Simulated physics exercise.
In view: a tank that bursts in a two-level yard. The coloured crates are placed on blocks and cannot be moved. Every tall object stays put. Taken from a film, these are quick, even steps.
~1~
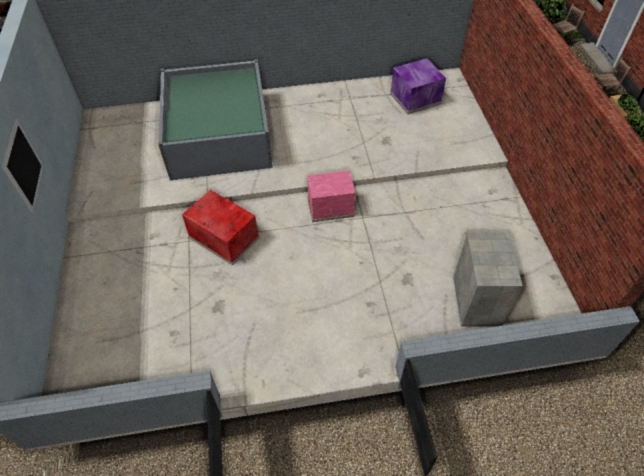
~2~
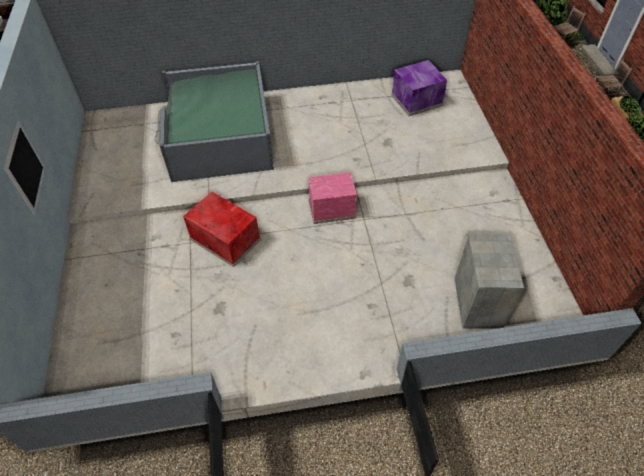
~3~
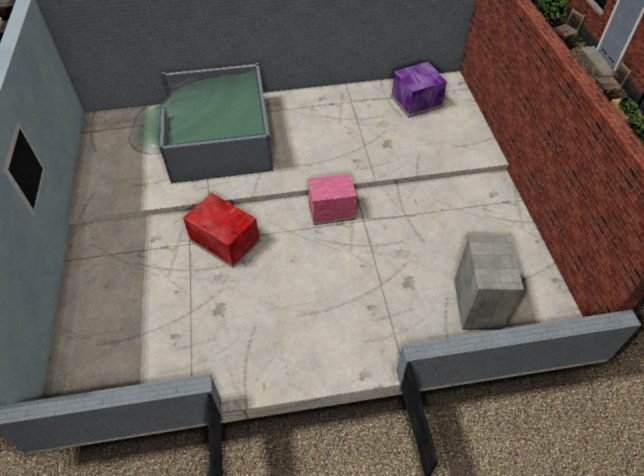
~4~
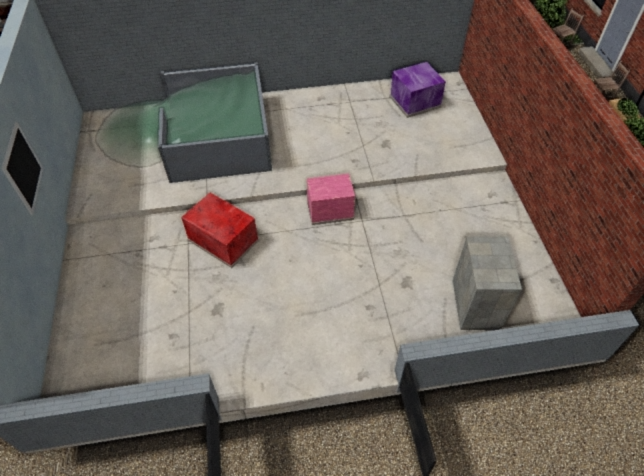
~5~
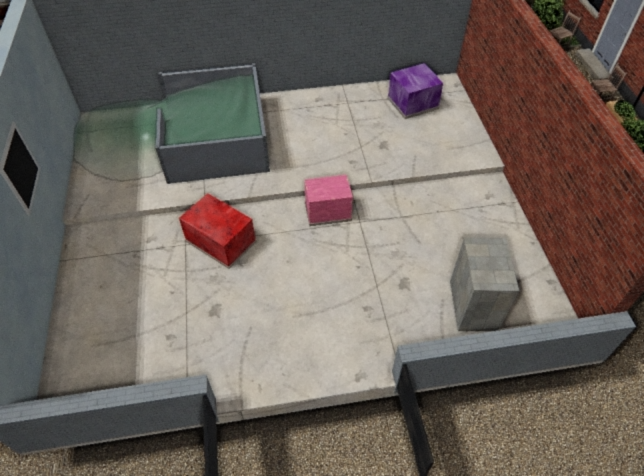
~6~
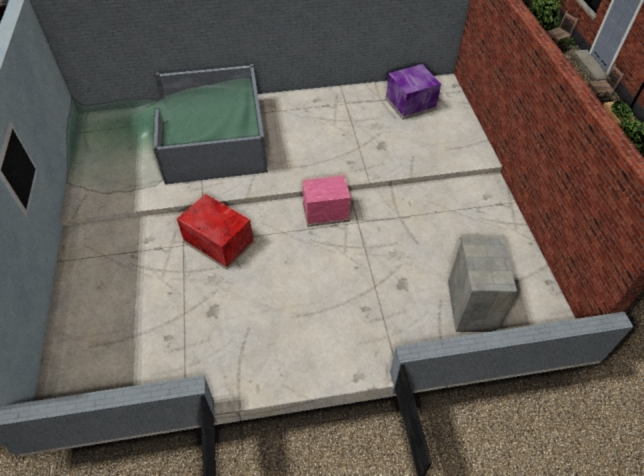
A dark-walled tank of green water stood whole in a walled yard among scattered blocks, then its left side gave way and water poured out, spreading left across the paving toward the pale side wall.
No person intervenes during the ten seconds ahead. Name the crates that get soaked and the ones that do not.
One by one: The red crate ends up with water on it; the pink crate ends up clear of the water; the purple crate ends up clear of the water.
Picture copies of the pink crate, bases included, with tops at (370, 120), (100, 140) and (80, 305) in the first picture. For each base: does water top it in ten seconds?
Listed in turn: Clear / overtopped / overtopped.
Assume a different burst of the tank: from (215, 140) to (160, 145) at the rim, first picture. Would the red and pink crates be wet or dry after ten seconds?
Note - red goes wet, pink goes wet.
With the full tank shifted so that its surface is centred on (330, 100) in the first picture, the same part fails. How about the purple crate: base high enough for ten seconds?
Short answer: The purple crate is missed.
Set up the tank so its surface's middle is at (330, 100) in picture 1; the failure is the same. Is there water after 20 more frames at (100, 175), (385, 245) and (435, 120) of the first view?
As listed: Under water, no water, free of water.
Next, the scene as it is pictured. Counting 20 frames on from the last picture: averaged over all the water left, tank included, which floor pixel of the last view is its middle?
Close to pixel (155, 187).
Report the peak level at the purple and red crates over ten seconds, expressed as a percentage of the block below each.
Near 70 and 280 in a hundred.
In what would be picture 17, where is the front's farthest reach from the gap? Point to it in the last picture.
Somewhere around (39, 377).
A moment on, water covers 10 % of the floor; the red crate not reached, the pink crate not reached, the purple crate not reached.
Next, water covers 20 % of the floor; the red crate not reached, the pink crate not reached, the purple crate not reached.
Then, water covers 35 % of the floor; the red crate water round its plinth, the pink crate not reached, the purple crate not reached.
Later, water covers 55 % of the floor; the red crate water round its plinth, the pink crate water round its plinth, the purple crate water round its plinth.
In the end, water covers 75 % of the floor; the red crate was topped, the pink crate stayed above the water, the purple crate stayed above the water.
